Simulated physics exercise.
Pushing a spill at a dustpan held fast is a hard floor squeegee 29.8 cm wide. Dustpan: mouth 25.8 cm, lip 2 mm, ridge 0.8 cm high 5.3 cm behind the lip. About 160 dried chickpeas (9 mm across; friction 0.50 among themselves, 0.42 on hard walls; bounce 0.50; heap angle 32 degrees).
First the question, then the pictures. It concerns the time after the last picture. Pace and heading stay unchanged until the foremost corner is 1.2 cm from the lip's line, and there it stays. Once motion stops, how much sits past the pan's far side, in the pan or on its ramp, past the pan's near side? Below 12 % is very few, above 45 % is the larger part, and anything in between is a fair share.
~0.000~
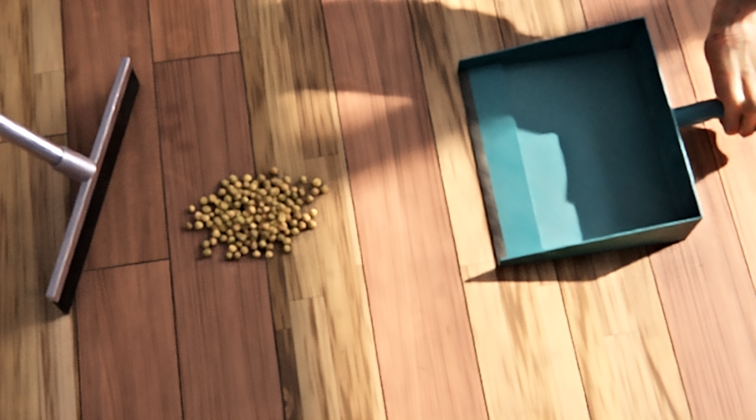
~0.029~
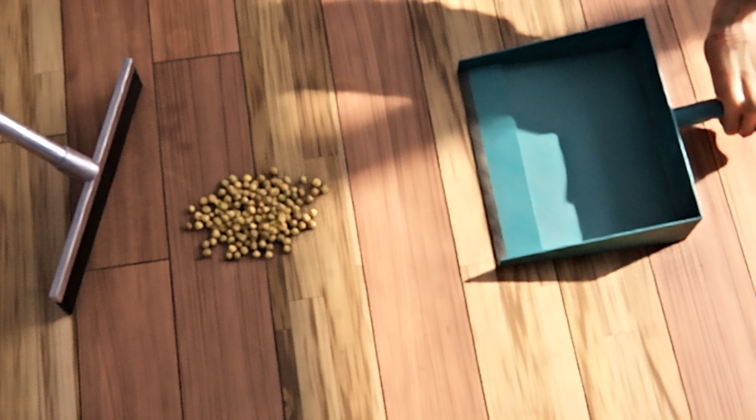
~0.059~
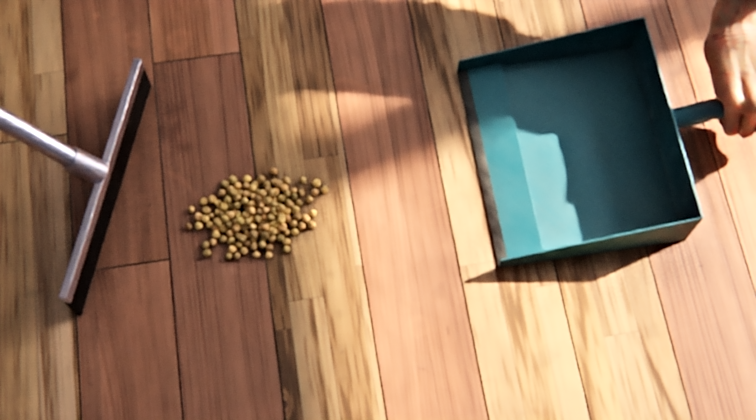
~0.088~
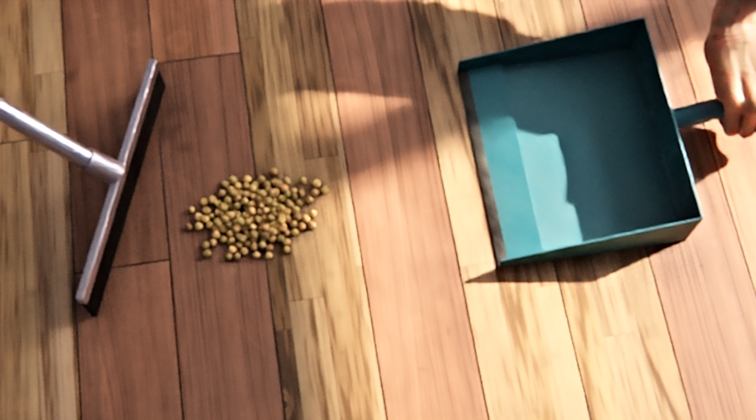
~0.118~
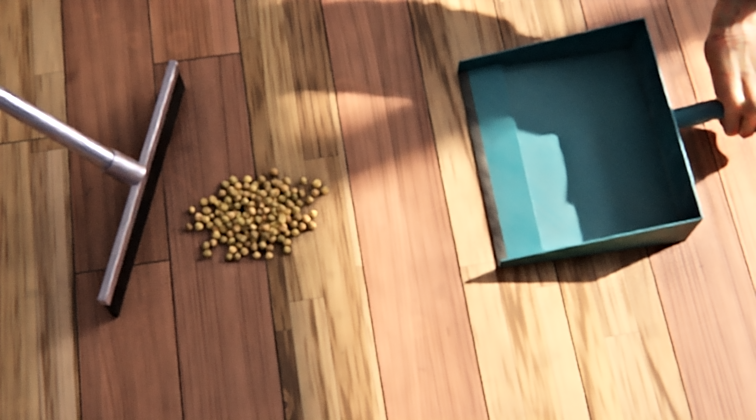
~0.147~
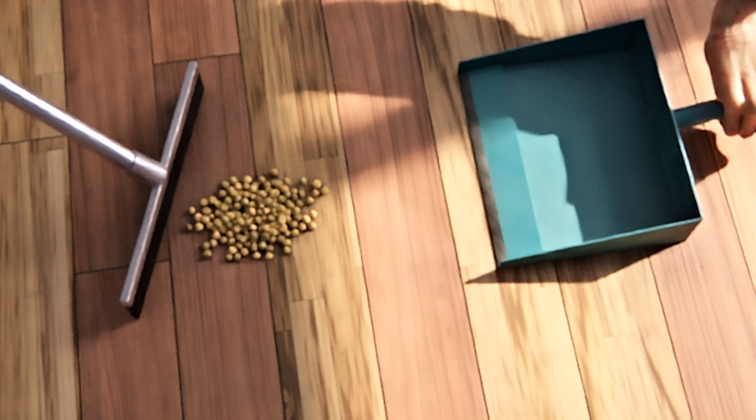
Far side: Very few, pan: A fair share, near side: A fair share.
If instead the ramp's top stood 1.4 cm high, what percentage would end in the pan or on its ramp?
Roughly 15 per cent.
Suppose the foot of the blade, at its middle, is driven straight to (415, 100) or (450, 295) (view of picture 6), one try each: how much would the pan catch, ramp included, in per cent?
Roughly 5 per cent for the first try and 15 per cent for the second.
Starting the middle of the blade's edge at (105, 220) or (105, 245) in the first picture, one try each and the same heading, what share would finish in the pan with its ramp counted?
Close to 25 in a hundred, then close to 25 in a hundred.
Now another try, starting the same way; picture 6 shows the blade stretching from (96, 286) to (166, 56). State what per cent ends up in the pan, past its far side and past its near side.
Split: Pan = 0, far = 0, near = 0.
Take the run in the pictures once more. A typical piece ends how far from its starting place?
It works out to some 28 cm.
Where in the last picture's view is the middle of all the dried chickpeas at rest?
Approximately (485, 239) in the last picture.
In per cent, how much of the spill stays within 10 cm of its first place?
Some 0 per cent.
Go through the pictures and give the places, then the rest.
In the first frame, blade from (54, 297) to (127, 65), moved 0.0 cm, 0 of the pieces shifted so far; middle of the pieces at (256, 214); pan at (584, 150).
In the second frame, blade from (57, 297) to (130, 65), moved 0.3 cm, 0 of the pieces shifted so far; middle of the pieces at (256, 214).
In the third frame, blade from (67, 298) to (139, 66), moved 1.4 cm, 0 of the pieces shifted so far; middle of the pieces at (256, 214).
In the fourth frame, blade from (83, 299) to (154, 67), moved 3.2 cm, 0 of the pieces shifted so far; middle of the pieces at (256, 215).
In the fifth frame, blade from (105, 300) to (174, 68), moved 5.6 cm, 0 of the pieces shifted so far; middle of the pieces at (257, 215).
In the sixth frame, blade from (127, 302) to (194, 69), moved 7.9 cm, 0 of the pieces shifted so far; middle of the pieces at (257, 215); pan at (584, 151). Its pace works out near 0.82 m/s, heading 11 degrees towards the viewer's side.
Then, at 0.34 s, middle of the blade 21 cm from the lip; 0 % over the lip, far side 0 %, near side 5 %.
After 0.47 s, middle of the blade 10 cm from the lip; 0 % over the lip, far side 0 %, near side 20 %.
Then, at 0.72 s, middle of the blade 6 cm from the lip; 20 % over the lip, far side 0 %, near side 30 %.
At rest (1.2 s), far side 0 %, pan 20 %, near side 30 %, in front of the lip or behind the blade 50 %.
